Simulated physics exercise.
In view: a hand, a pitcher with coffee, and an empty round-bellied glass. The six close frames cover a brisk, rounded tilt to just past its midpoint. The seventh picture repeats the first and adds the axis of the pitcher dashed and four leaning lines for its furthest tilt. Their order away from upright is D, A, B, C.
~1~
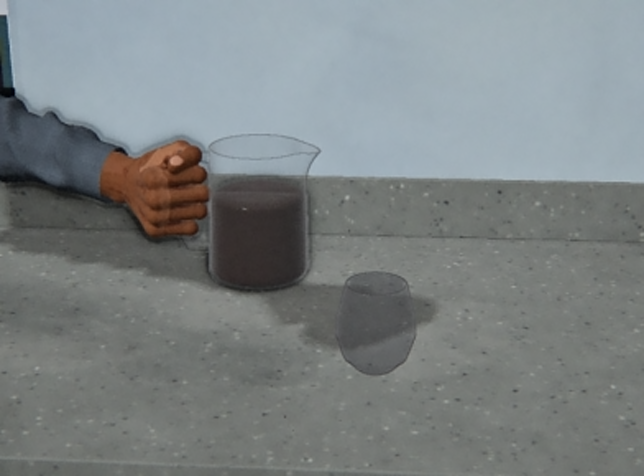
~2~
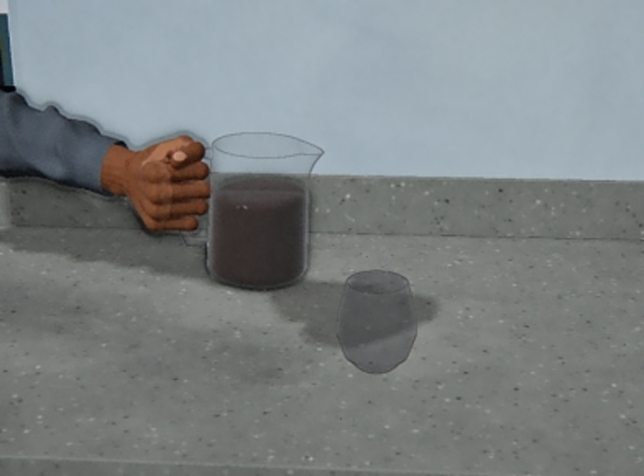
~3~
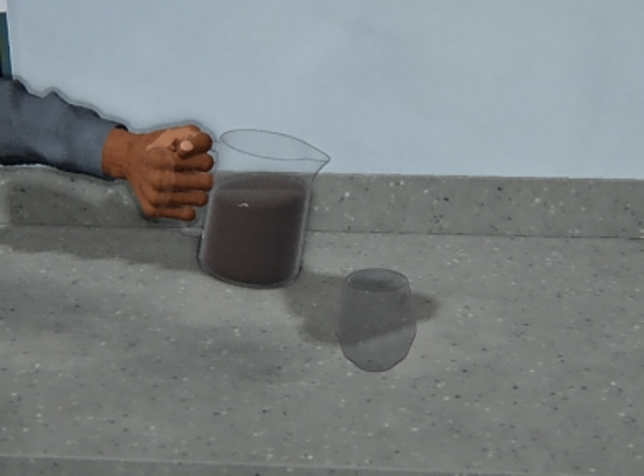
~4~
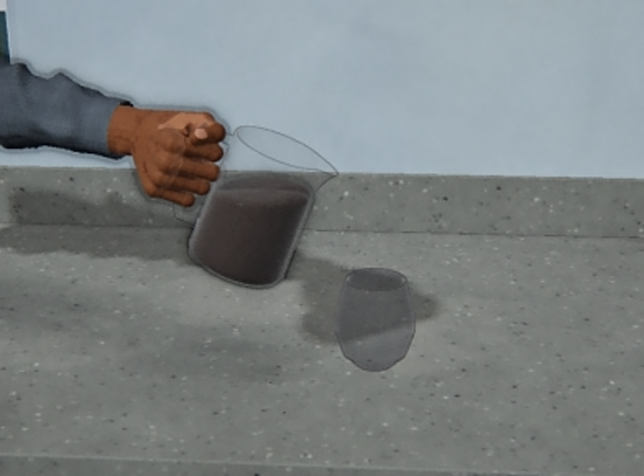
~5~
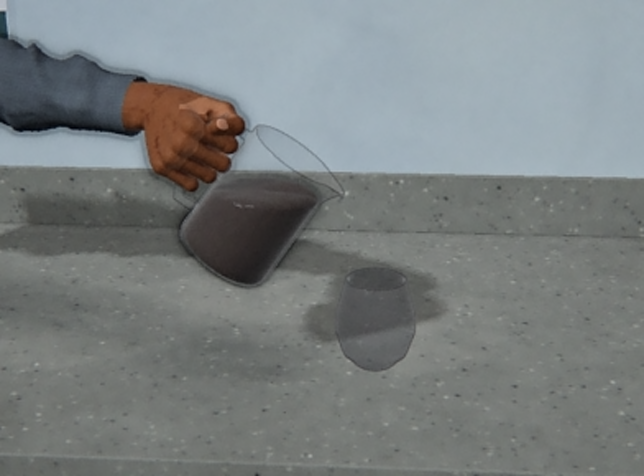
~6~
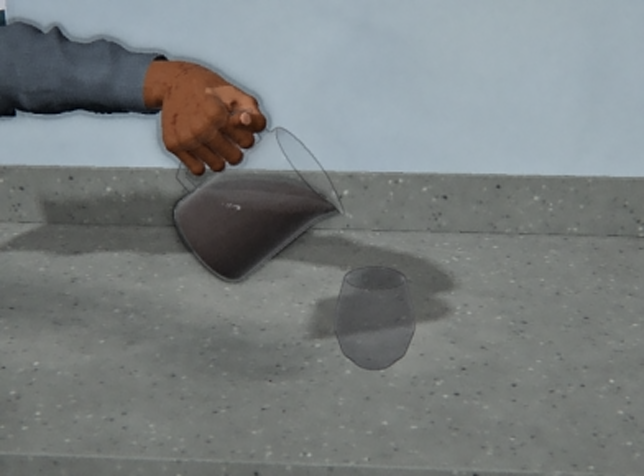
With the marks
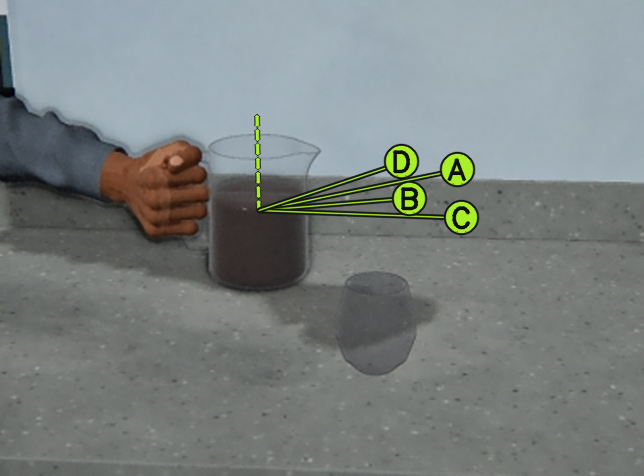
The footage shows a hand beside a glass pitcher of dark coffee on a speckled gray counter, then lifting and steadily tilting it rightward, the coffee shifting toward the lip above an empty round-bellied glass.
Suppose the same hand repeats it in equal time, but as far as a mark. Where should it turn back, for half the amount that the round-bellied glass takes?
Best: D.
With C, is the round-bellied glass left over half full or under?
Over half.
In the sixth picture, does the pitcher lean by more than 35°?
Yes, it does.
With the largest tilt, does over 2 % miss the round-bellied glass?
Yes.
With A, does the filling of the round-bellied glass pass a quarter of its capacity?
Yes, clearly.
In lime, A at (441, 173); B at (392, 199); C at (444, 217); D at (385, 168).
With A, the round-bellied glass ends with about 65 % of what it can hold; 10 % of the coffee is spilt.
With B, the round-bellied glass ends with about 80 % of what it can hold; 16 % of the coffee is spilt.
With C, the round-bellied glass ends with about 79 % of what it can hold; 28 % of the coffee is spilt.
With D, the round-bellied glass ends with about 53 % of what it can hold; 3 % of the coffee is spilt.
